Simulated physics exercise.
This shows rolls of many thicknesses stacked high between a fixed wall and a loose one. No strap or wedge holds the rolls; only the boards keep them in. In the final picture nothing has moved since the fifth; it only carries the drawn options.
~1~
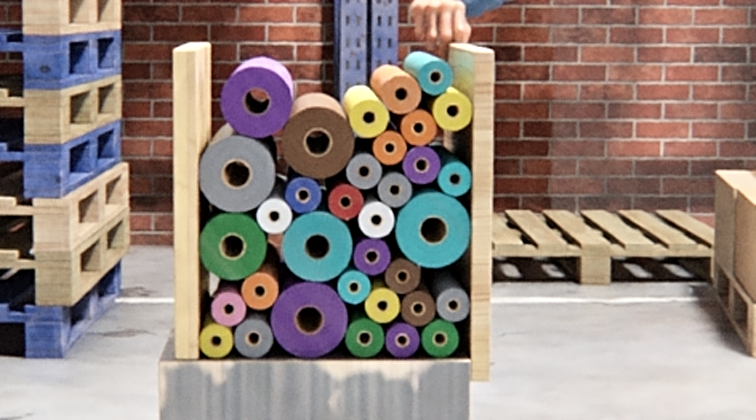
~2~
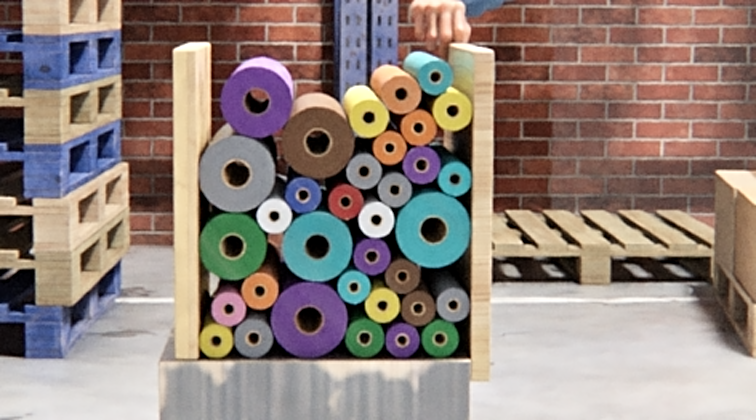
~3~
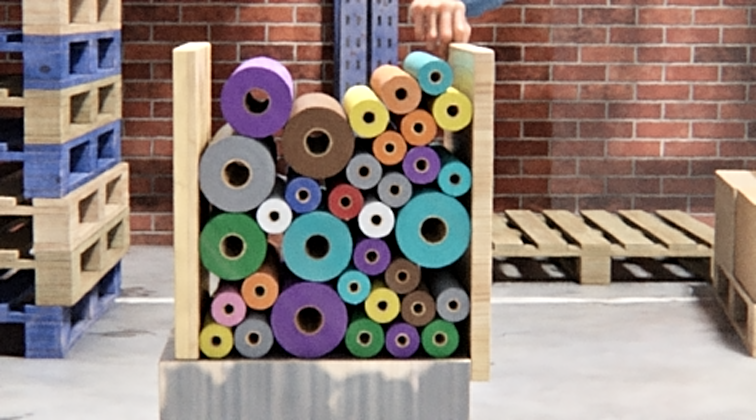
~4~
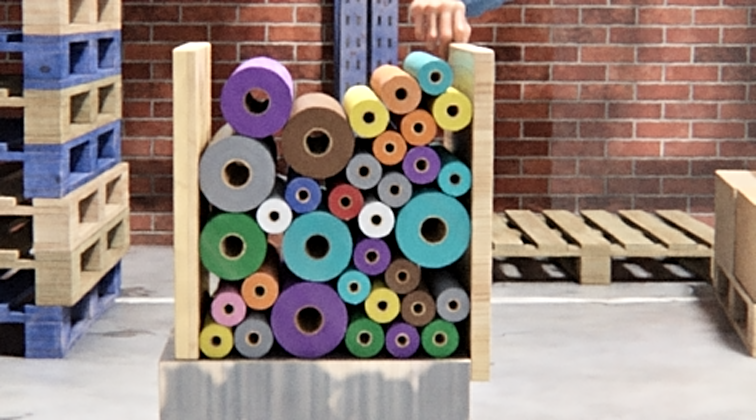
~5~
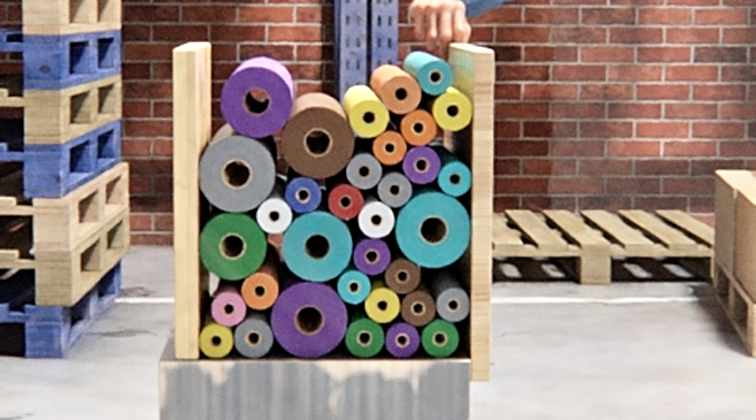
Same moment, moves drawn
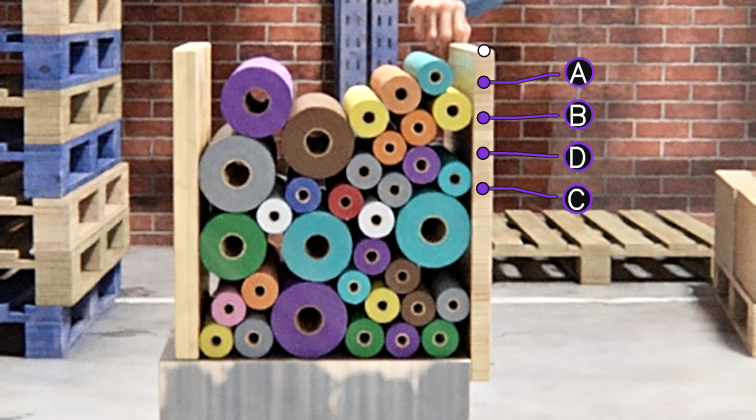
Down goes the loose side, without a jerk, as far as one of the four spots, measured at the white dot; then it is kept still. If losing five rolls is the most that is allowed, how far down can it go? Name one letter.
The lowest mark that will do is C.
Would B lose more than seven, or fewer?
At B, fewer than seven.
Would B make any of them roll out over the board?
No, at B.
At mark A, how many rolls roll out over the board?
At A the number is none.
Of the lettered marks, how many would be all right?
The number is four.
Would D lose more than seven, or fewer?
At D, fewer than seven.
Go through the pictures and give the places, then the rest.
The first picture shows a turquoise roll (455, 179); a grey roll (364, 172); an orange roll (402, 93).
The second picture shows an orange roll (402, 93); side board (466, 199).
The third picture shows a yellow roll (216, 341); a green roll (440, 338).
The fourth picture shows a turquoise roll (354, 287); a turquoise roll (317, 247).
The fifth picture shows a turquoise roll (455, 179); a grey roll (364, 172); an orange roll (402, 93).
On the marked copy, A at (484, 82); B at (484, 118); C at (483, 188); D at (483, 153); the white dot at (484, 51).
With C. Early on, top of the board (473, 114).
Further on, top of the board (472, 185).
At the end, top of the board (472, 188), two out over the board.
As for the rest, A none out over the board; B none out over the board; D none out over the board.
